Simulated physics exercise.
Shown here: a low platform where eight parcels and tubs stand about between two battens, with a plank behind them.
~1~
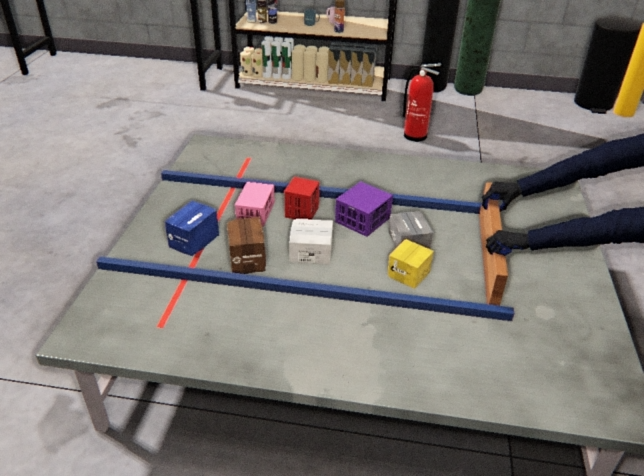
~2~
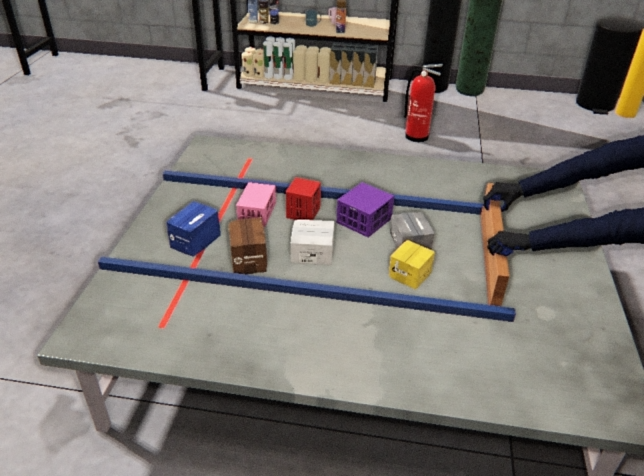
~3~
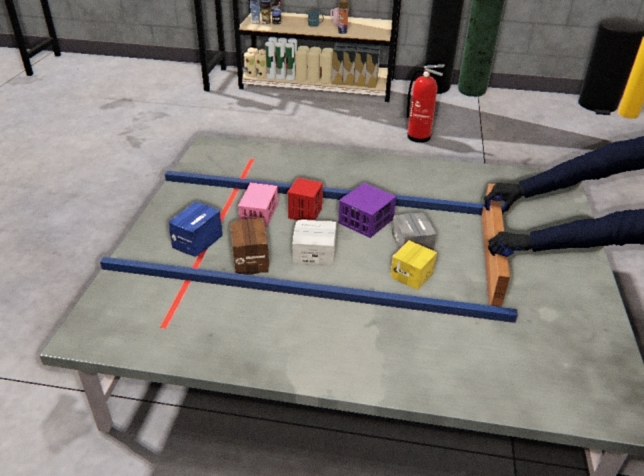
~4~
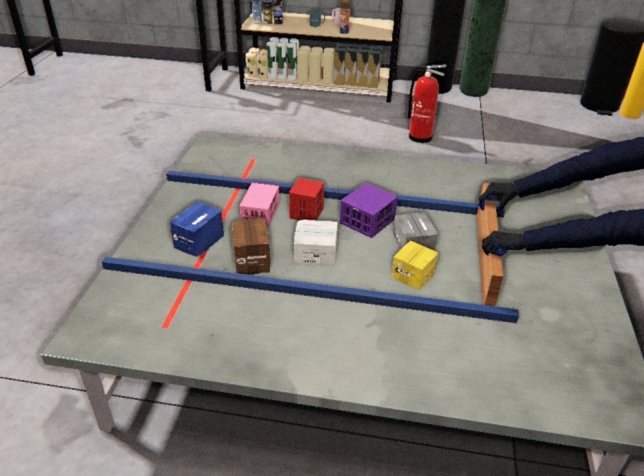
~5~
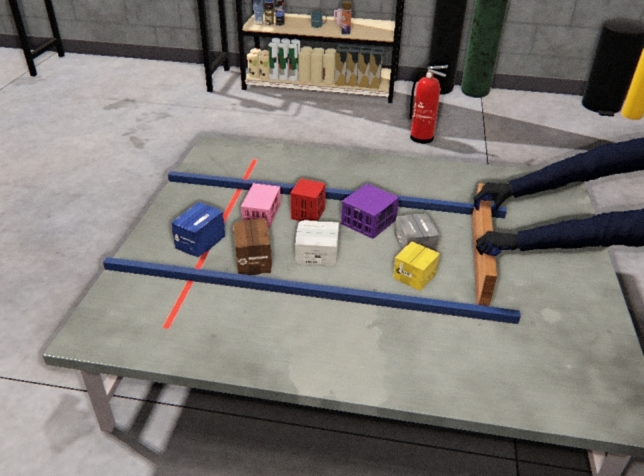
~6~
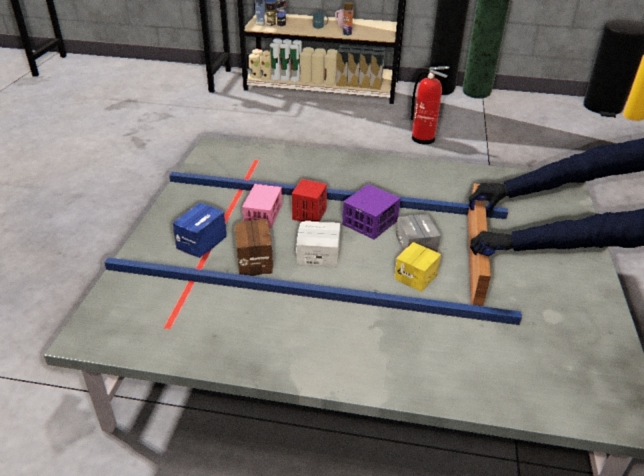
Two dark-sleeved arms held a wooden plank upright at the right end of a low table, then slid it slightly left toward the colourful boxes and crates between two blue rails, which stayed put.
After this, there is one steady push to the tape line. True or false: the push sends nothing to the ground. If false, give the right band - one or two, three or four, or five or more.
False, one or two.
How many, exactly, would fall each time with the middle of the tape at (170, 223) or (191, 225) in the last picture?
It would be 5 and 4.
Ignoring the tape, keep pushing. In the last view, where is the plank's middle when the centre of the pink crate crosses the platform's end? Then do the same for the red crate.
The middle is at (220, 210) when it's the pink crate, and at (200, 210) when it's the red crate.
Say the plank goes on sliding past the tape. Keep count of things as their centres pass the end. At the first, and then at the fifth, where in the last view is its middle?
At (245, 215) for the first, at (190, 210) for the fifth.
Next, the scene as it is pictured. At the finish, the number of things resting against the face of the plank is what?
My count gives 3.
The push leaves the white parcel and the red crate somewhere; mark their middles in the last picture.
Final spots - white parcel (163, 227), red crate (172, 189).
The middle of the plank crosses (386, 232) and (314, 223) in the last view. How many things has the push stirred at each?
At first I count 4, and then 8.
Soon after, none off yet; blue parcel at rest near (200, 230); pink crate at rest near (263, 206); brown box at rest near (254, 247).
Then, none off yet; blue parcel at rest near (200, 230); pink crate moved a little near (241, 206); brown box moved a little near (232, 247).
Further on, none off yet; blue parcel moved about its own width near (157, 220); pink crate moved well along near (189, 209); brown box moved well along near (166, 241).
At rest, the number that fall off is one or two; fallen, blue parcel.
